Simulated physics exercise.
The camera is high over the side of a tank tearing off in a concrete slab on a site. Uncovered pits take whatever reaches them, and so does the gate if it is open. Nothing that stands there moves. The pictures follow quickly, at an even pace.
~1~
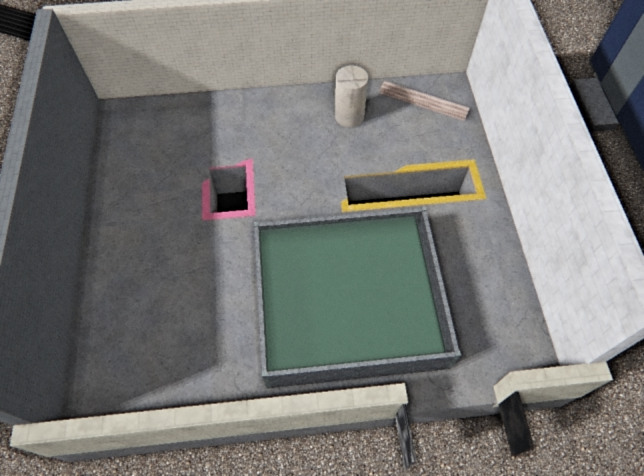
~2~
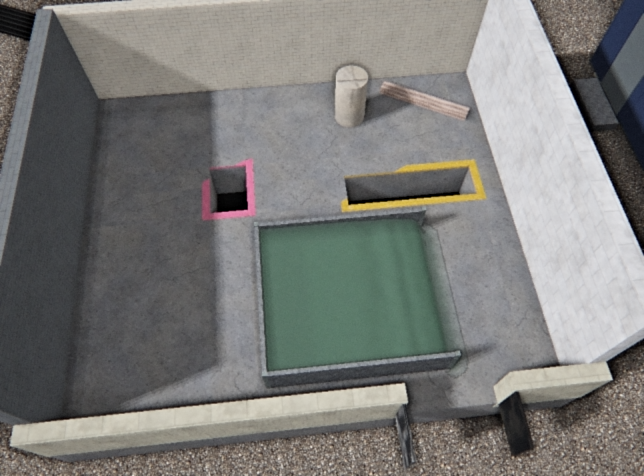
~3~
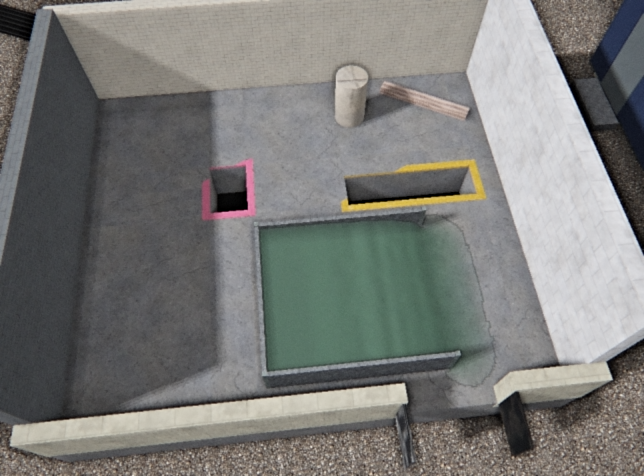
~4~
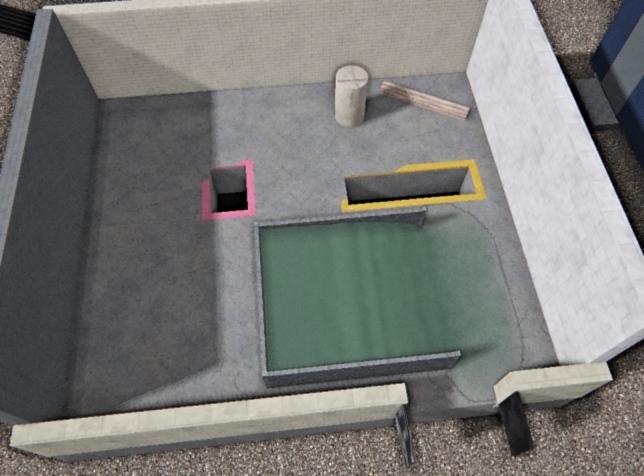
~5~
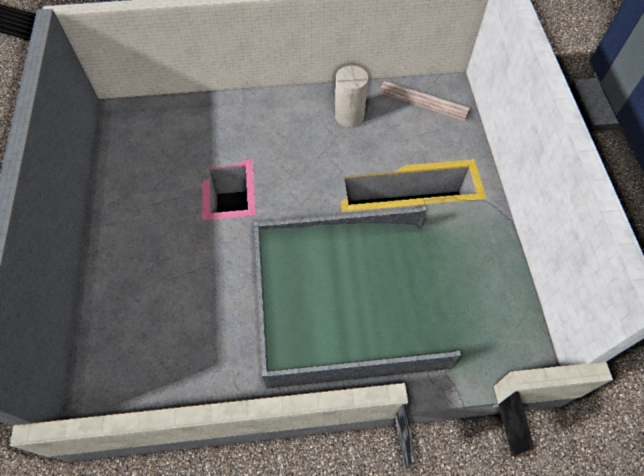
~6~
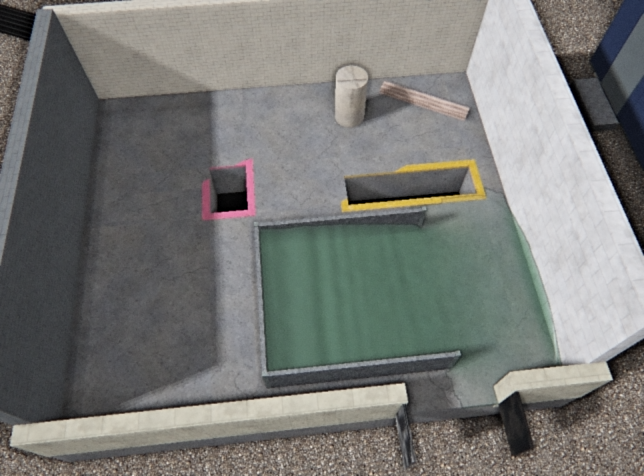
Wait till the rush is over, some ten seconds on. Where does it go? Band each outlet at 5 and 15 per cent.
In the end: The gate takes above 15 %; the pink pit takes not even 5 %; the yellow pit takes above 15 %.
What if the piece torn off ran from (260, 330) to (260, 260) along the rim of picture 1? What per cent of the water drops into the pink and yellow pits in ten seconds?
In per cent: Pink 4, yellow 6.
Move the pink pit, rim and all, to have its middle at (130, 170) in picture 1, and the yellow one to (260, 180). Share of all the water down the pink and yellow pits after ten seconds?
Per cent: Pink 6, yellow 10.
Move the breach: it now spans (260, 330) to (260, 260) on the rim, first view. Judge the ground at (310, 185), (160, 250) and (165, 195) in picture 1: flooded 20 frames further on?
In turn: No water, wet, covered.
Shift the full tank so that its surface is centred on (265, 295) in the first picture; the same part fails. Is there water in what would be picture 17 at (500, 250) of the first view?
Answer: Wet.
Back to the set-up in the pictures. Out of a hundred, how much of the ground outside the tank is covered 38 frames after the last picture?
I make it 50 per cent.
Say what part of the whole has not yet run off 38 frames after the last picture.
Some 58 per cent.
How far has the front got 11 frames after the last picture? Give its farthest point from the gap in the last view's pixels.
Close to (462, 77).
A moment on, water covers 15 % of the floor; the gate 0 %, the pink pit 0 %, the yellow pit 1 %.
Next, water covers 20 % of the floor; the gate 1 %, the pink pit 0 %, the yellow pit 3 %.
Then, water covers 30 % of the floor; the gate 8 %, the pink pit 0 %, the yellow pit 13 %.
Later, water covers 50 % of the floor; the gate 14 %, the pink pit 0 %, the yellow pit 27 %.
In the end, water covers 55 % of the floor; the gate 19 %, the pink pit 1 %, the yellow pit 35 %.
